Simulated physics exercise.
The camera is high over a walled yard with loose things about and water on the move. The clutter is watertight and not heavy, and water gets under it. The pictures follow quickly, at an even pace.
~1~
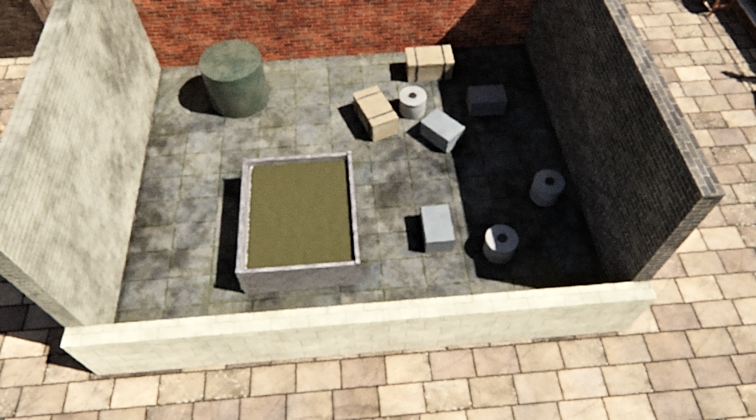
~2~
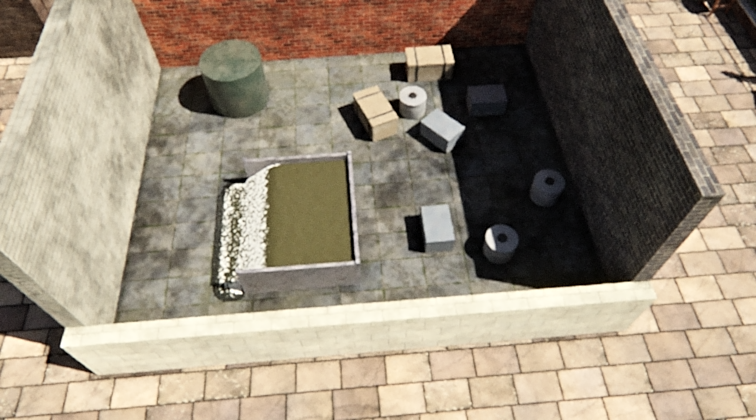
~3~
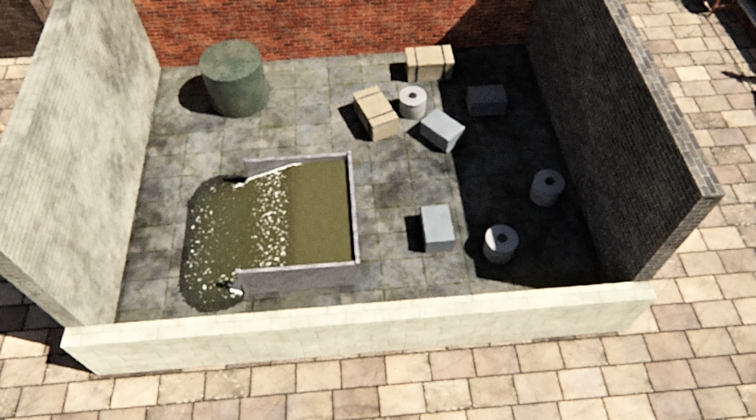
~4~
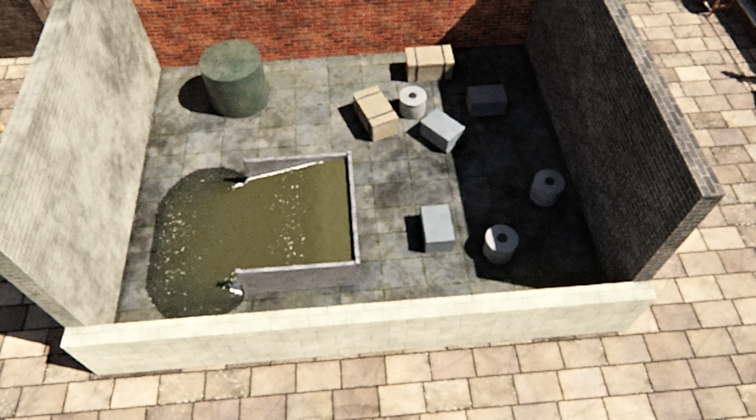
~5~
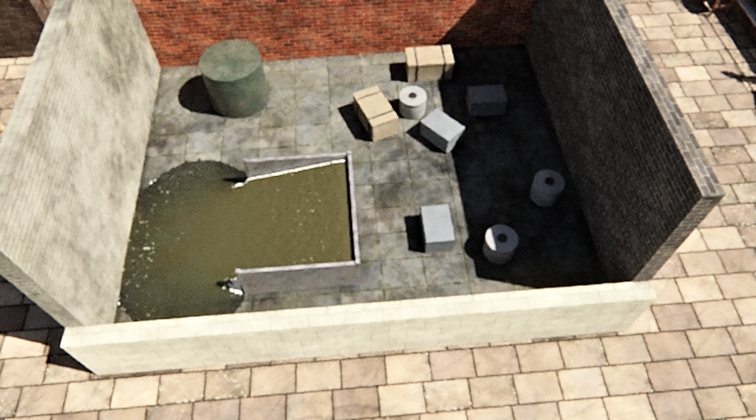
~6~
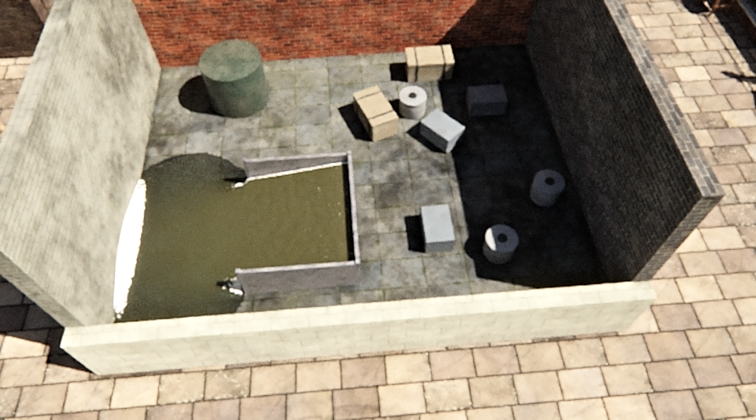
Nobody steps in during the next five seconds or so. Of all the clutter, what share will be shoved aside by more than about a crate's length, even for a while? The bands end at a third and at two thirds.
That comes to under a third.
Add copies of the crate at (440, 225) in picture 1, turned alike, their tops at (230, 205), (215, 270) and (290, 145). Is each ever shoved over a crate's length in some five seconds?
One after the other: Yes, yes, no.
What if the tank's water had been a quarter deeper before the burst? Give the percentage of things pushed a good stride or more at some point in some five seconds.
About 0 per cent.
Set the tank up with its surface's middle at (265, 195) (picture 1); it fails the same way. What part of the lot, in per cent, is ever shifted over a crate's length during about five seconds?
Near 10 in a hundred.
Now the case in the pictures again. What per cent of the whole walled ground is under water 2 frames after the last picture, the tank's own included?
Roughly 25 per cent.
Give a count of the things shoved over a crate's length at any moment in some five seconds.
I count 0.
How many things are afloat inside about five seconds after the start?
I count 0.
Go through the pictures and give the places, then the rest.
The first picture shows a crate at (438, 223) rests on the ground; a crate at (488, 94) rests on the ground; 0 of 8 have shifted.
The second picture shows a crate at (438, 223), on the bottom; a crate at (488, 94), on the bottom; 0 of 8 have shifted.
The third picture shows a crate at (438, 223) rests on the ground; a crate at (488, 94) rests on the ground; 0 of 8 have shifted.
The fourth picture shows a crate at (438, 223) rests on the ground; a crate at (488, 94), on the bottom; 0 of 8 have shifted.
The fifth picture shows a crate at (438, 223) rests on the ground; a crate at (488, 94) rests on the ground; 0 of 8 have shifted.
The sixth picture shows a crate at (438, 223) rests on the ground; a crate at (488, 94), on the bottom; 0 of 8 have shifted.
A moment on, 0 of 8 are well off their spots; 0 afloat.
Next, 0 of 8 are well off their spots; 0 afloat.
Later, 0 of 8 are well off their spots; 0 afloat.
In the end, 0 of 8 are well off their spots, and 0 have been at some point; 0 afloat.
